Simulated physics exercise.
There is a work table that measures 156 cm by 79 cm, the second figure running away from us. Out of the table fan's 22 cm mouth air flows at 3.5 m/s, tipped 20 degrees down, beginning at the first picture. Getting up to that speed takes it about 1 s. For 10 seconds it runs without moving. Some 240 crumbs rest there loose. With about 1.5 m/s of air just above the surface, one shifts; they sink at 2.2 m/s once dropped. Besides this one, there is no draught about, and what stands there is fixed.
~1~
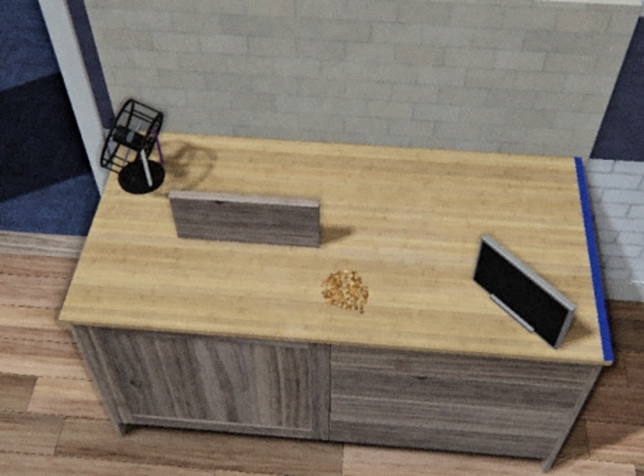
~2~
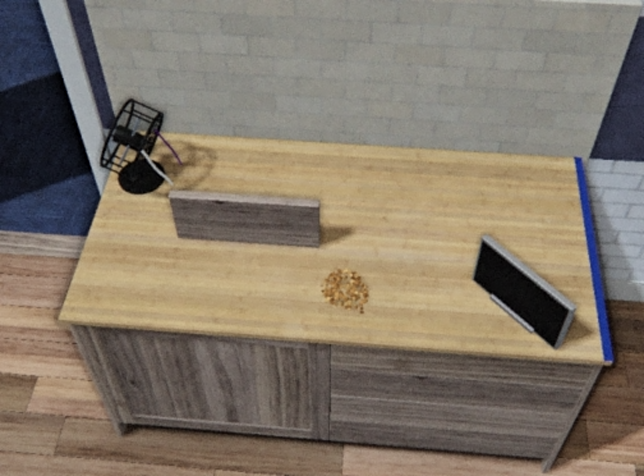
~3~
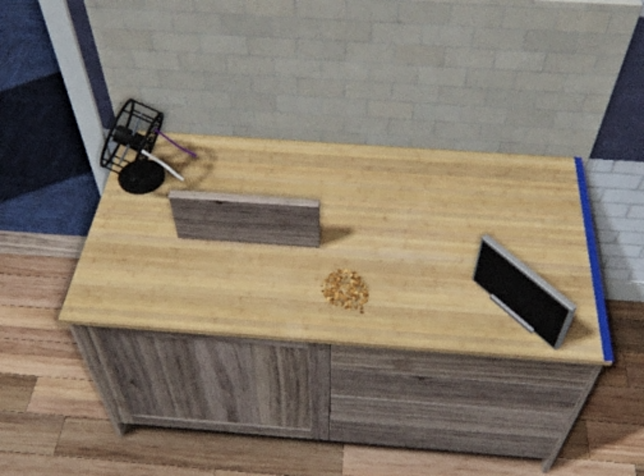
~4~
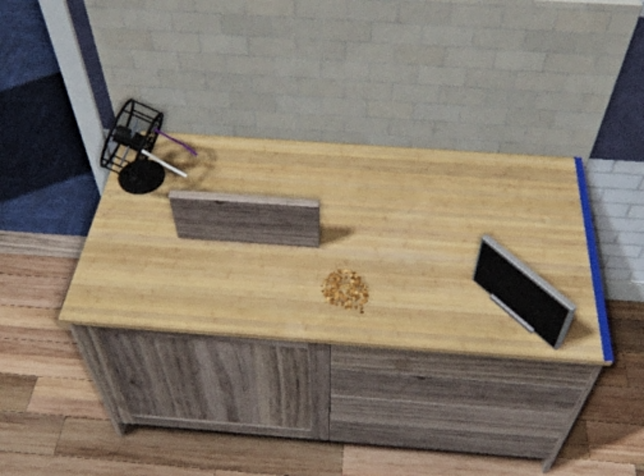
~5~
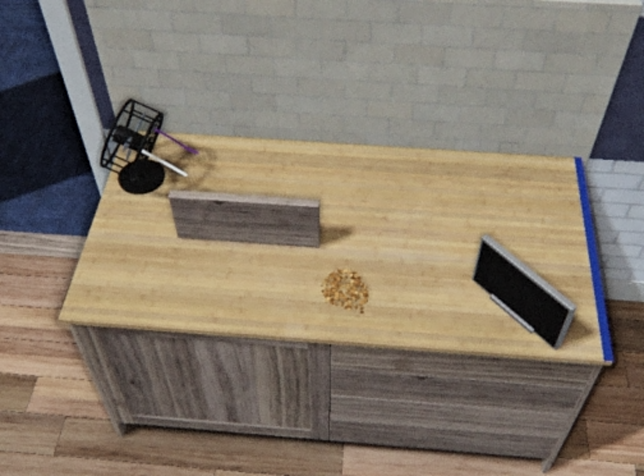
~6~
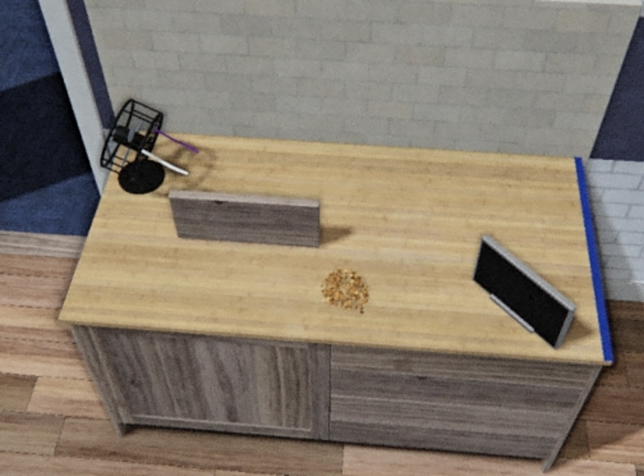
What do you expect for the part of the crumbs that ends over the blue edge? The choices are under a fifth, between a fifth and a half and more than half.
I'd bet the portion over that edge ends up short of one fifth.
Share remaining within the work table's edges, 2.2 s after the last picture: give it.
Around 100 %.
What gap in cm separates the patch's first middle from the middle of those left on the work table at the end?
Roughly 0 centimetres.
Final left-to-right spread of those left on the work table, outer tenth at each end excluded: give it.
About 10 cm.
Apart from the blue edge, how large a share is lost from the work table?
I would put it at around 0 per cent.
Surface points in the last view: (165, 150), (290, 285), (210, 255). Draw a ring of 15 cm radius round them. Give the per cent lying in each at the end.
In order: About 0 %, then 40 %, then 0 %.
Then, 1.0 s after the last picture, 0 % are on the move or not yet settled, 0 % are over the blue edge; the middle of those still in play is near (347, 288).
Then, 2.2 s after the last picture, 0 % are on the move or not yet settled, 0 % are over the blue edge; the middle of those still in play is near (347, 288).
Then, 4.6 s after the last picture, 0 % are on the move or not yet settled, 0 % are over the blue edge; the middle of those still in play is near (347, 288).
Then, 9.1 s after the last picture, at the end, 0 % are over the blue edge; the middle of those still in play is near (347, 288).
